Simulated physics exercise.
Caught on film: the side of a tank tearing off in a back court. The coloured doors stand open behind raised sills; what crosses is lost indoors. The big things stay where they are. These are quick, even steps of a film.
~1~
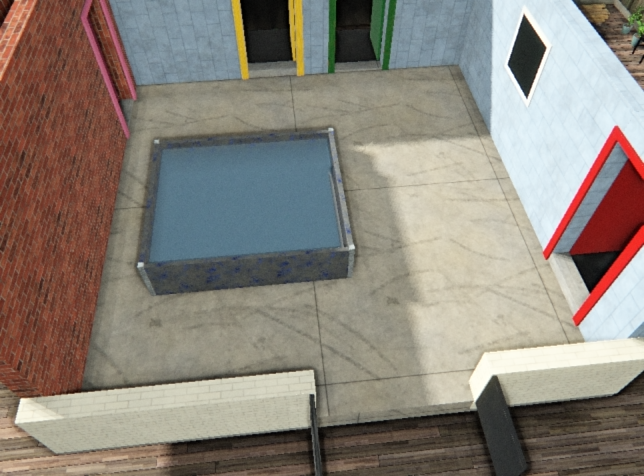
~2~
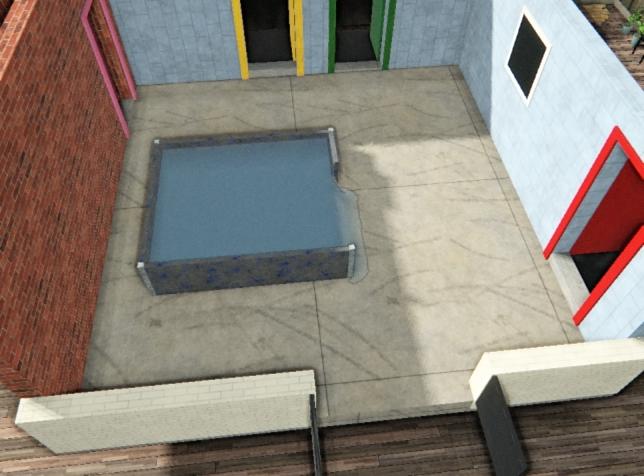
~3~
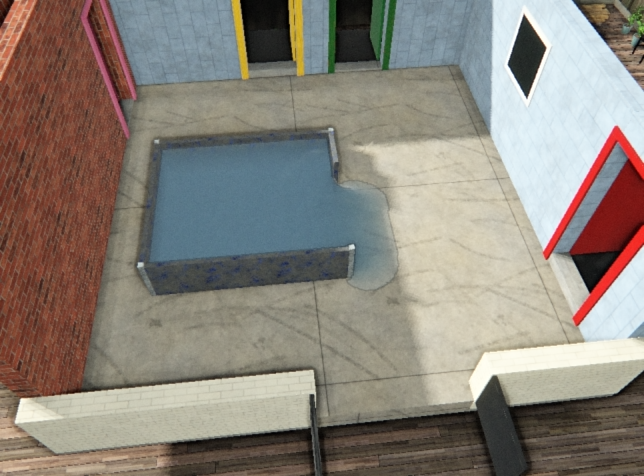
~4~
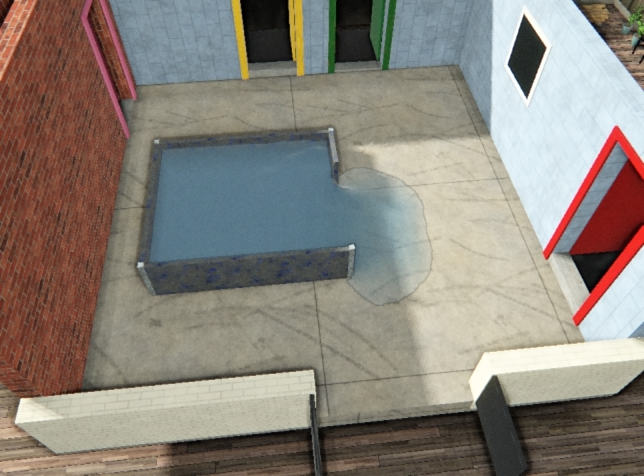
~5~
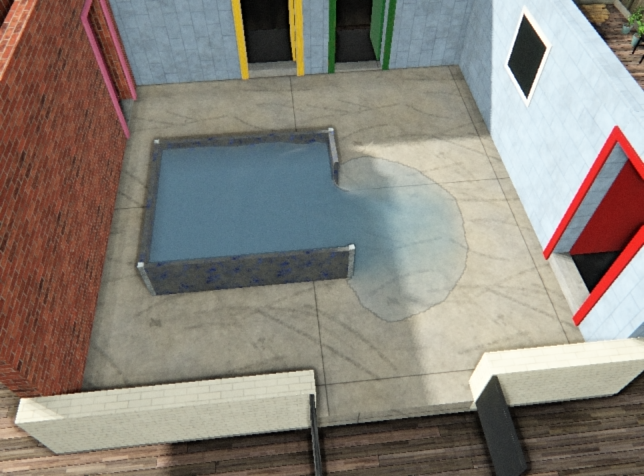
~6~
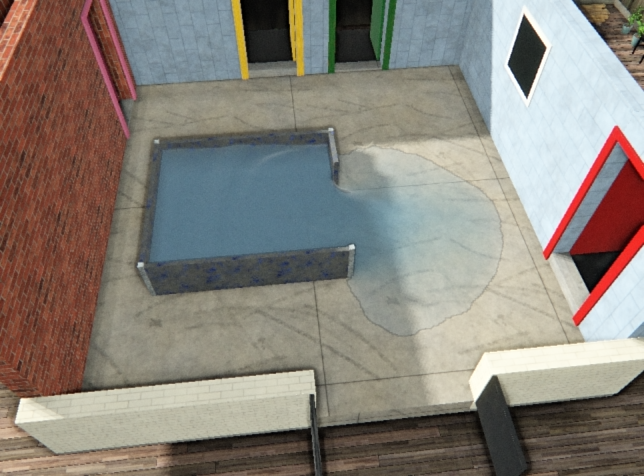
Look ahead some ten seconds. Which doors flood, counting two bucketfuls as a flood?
One by one: The green door lets in a lot; the yellow door admits no more than that; the red door lets in a lot; the pink door lets in a lot.
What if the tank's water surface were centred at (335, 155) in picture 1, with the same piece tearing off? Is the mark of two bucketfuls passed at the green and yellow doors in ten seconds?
The green one is over, the yellow one lets less in.
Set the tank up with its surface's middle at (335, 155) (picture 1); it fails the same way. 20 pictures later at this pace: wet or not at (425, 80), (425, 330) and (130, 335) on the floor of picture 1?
As listed: Wet, flooded, free of water.
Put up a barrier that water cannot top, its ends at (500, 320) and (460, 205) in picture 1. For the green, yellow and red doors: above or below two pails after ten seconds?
In short: The green door passes that mark; the yellow door holds; the red door takes less.
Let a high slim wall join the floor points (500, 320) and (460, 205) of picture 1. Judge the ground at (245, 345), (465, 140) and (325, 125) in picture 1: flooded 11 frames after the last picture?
One after the other: Free of water, flooded, clear.
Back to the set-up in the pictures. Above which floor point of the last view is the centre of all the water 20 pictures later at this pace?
Near (378, 222).
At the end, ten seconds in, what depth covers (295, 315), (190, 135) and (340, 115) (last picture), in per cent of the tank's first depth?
In turn 4, 14 and 8 in a hundred.
A moment on, water covers 30 % of the floor; the green door not reached, the yellow door not reached, the red door wet at the sill, nothing in, the pink door not reached.
Next, water covers 35 % of the floor; the green door not reached, the yellow door not reached, the red door under two buckets in, the pink door not reached.
Then, water covers 45 % of the floor; the green door wet at the sill, nothing in, the yellow door not reached, the red door over two buckets in, the pink door not reached.
Later, water covers 85 % of the floor; the green door over two buckets in, the yellow door wet at the sill, nothing in, the red door far over two buckets in, the pink door not reached.
In the end, water covers 100 % of the floor; the green door over two buckets in, the yellow door wet at the sill, nothing in, the red door far over two buckets in, the pink door over two buckets in.
